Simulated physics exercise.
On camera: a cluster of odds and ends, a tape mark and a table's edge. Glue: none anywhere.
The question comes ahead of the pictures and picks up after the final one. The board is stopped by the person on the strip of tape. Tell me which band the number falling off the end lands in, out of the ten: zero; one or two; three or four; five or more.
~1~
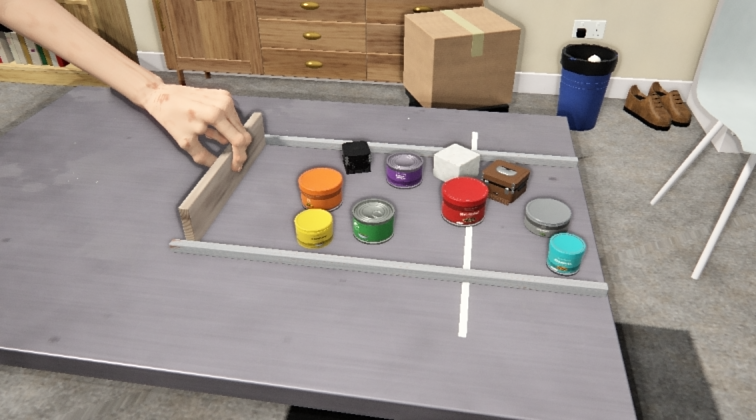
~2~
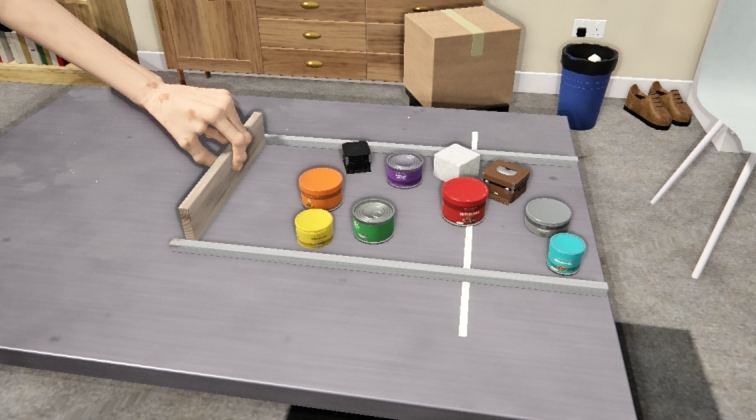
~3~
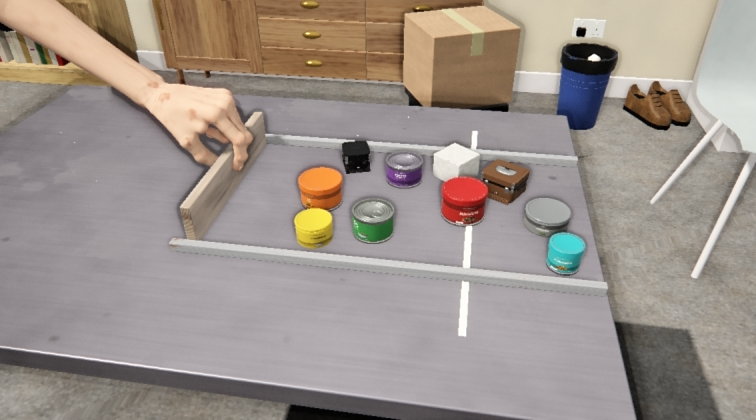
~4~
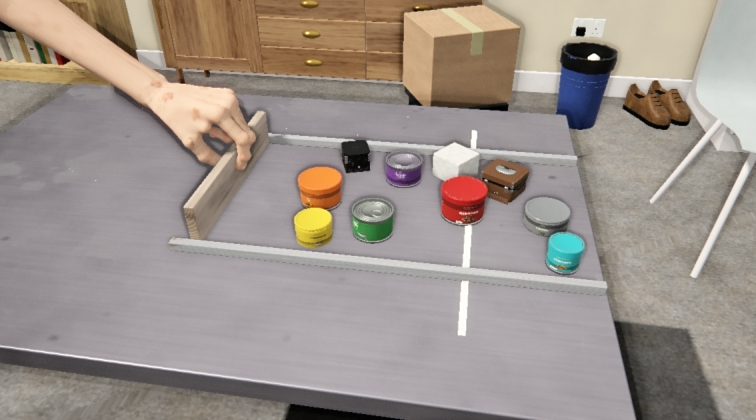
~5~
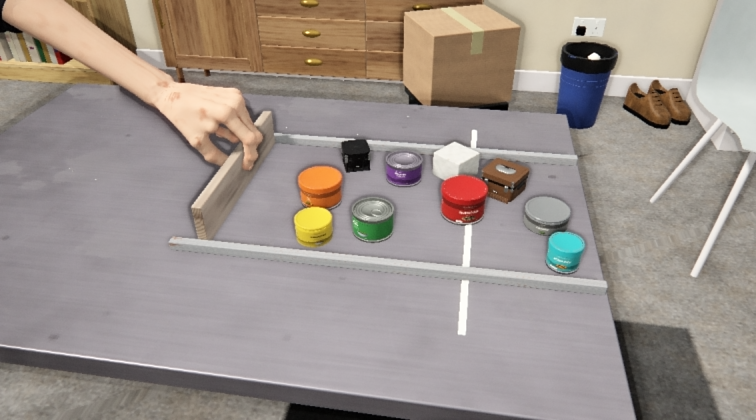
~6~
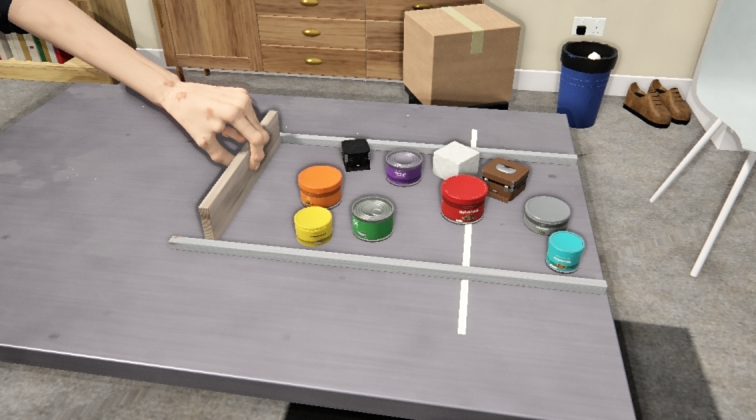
It lands in the zero band.
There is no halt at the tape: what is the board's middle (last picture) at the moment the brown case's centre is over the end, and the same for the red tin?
When the brown case crosses, the middle is near (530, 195); when the red tin crosses, near (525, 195).
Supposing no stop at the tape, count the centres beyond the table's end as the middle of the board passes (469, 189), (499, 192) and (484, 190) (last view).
The numbers past the end are 0, 1 and 1.
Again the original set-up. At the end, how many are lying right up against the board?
It ends up touching 5.
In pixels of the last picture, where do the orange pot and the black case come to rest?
The one named first is at (492, 202), the next at (485, 165).
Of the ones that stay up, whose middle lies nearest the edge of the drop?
Grey tub.
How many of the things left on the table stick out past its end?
The figure is 1.
Soon after, none off yet; turquoise tin at rest near (565, 252); grey tub at rest near (547, 216); brown case at rest near (504, 180).
After that, none off yet; turquoise tin at rest near (565, 252); grey tub at rest near (547, 216); brown case moving near (510, 181).
In the end, the number that fall off is zero.
